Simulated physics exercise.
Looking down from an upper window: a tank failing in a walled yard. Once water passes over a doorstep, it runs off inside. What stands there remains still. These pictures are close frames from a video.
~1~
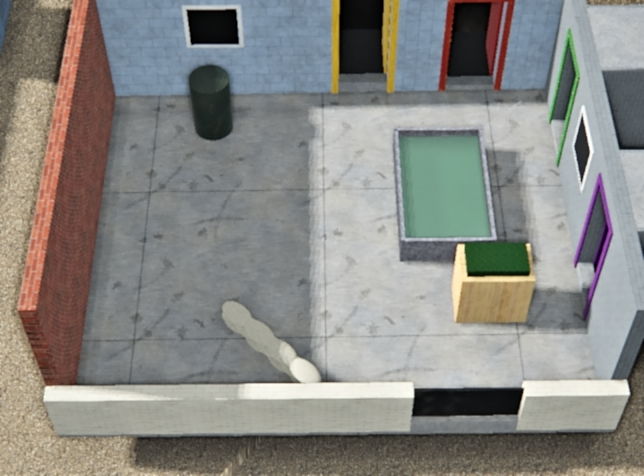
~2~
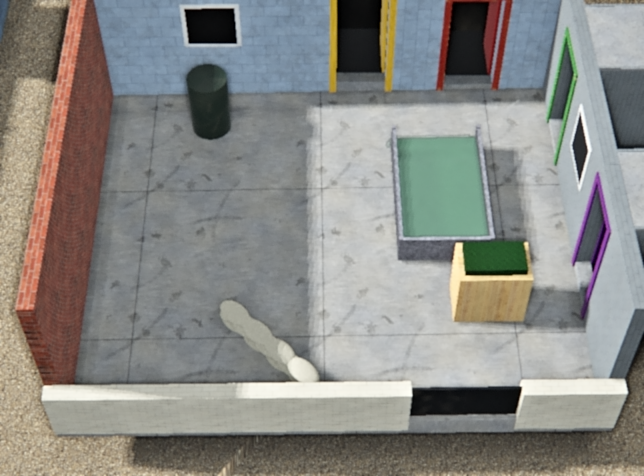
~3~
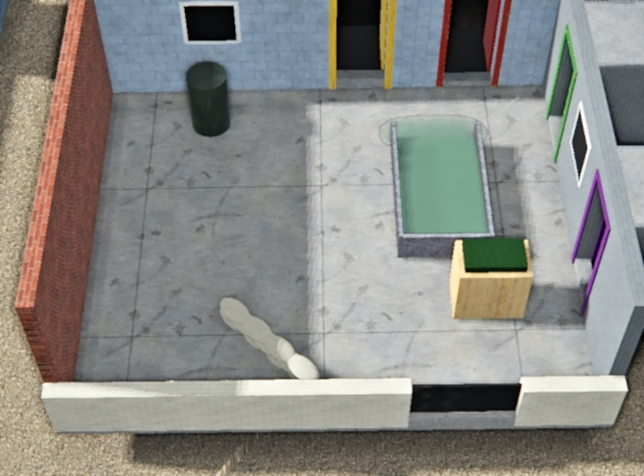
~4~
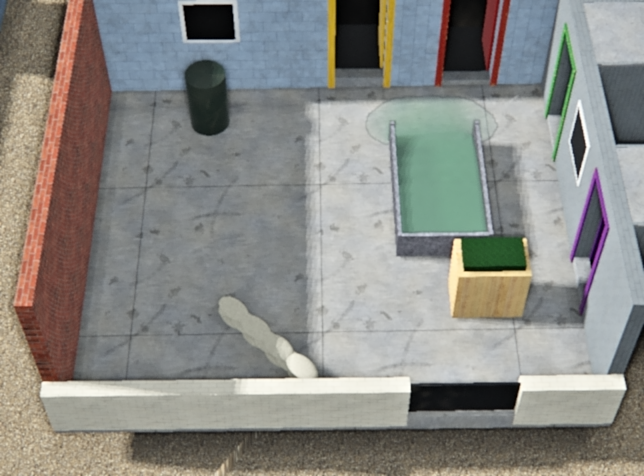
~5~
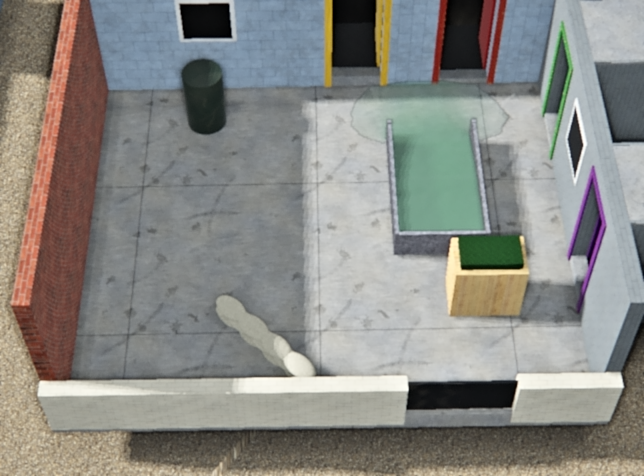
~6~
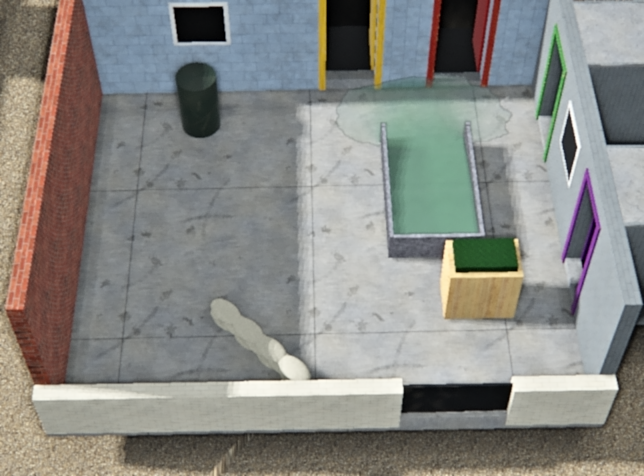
To begin with, green water lies still in a stone-edged tank in a walled yard, beside a wooden box with a green top. Then the tank's far side opens, and a thin sheet of water pours out, spreading across the paving towards the blue wall with yellow and red doorways.
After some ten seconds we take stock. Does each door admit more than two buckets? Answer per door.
The yellow door: It does not; the purple door: It does not; the red door: It does; the green door: It does not.
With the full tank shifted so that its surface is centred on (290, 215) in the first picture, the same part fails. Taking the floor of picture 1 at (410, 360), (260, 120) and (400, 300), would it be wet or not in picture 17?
One after the other: Untouched, reached, untouched.
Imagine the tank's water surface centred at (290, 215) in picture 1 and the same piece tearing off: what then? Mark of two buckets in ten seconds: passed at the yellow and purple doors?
Observed: Yellow comes in lower; purple comes in lower.
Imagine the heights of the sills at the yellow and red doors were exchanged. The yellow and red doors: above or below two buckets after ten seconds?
Yellow door: Exceeds the limit; red door: Falls short.
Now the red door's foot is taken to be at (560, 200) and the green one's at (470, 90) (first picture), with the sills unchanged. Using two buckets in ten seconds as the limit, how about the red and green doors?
What happens next: The red one falls below the limit, and the green one overflows.
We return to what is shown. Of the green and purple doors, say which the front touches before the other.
My answer is the green one.
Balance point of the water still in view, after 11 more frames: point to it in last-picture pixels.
I'd say around (417, 150).
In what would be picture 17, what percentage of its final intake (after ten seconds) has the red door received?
Close to 50 percent.
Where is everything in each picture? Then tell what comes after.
In the first picture, still water in the water tank at (443, 185).
In the second picture, the front is at a hidden place, out from the gap on the water tank's far side.
In the third picture, water pours out on the water tank's far side and has run to (481, 129).
In the fourth picture, water pours out on the water tank's far side and has run to (474, 106).
In the fifth picture, water pours out on the water tank's far side and has run to (468, 85).
In the sixth picture, water pours out on the water tank's far side and has run to (482, 87).
A moment on, water covers 10 % of the floor; the yellow door wet at the sill, nothing in, the purple door not reached, the red door over two buckets in, the green door not reached.
Next, water covers 15 % of the floor; the yellow door wet at the sill, nothing in, the purple door not reached, the red door over two buckets in, the green door wet at the sill, nothing in.
Then, water covers 30 % of the floor; the yellow door wet at the sill, nothing in, the purple door not reached, the red door far over two buckets in, the green door wet at the sill, nothing in.
Later, water covers 55 % of the floor; the yellow door wet at the sill, nothing in, the purple door wet at the sill, nothing in, the red door far over two buckets in, the green door under two buckets in.
In the end, water covers 80 % of the floor; the yellow door wet at the sill, nothing in, the purple door wet at the sill, nothing in, the red door far over two buckets in, the green door under two buckets in.
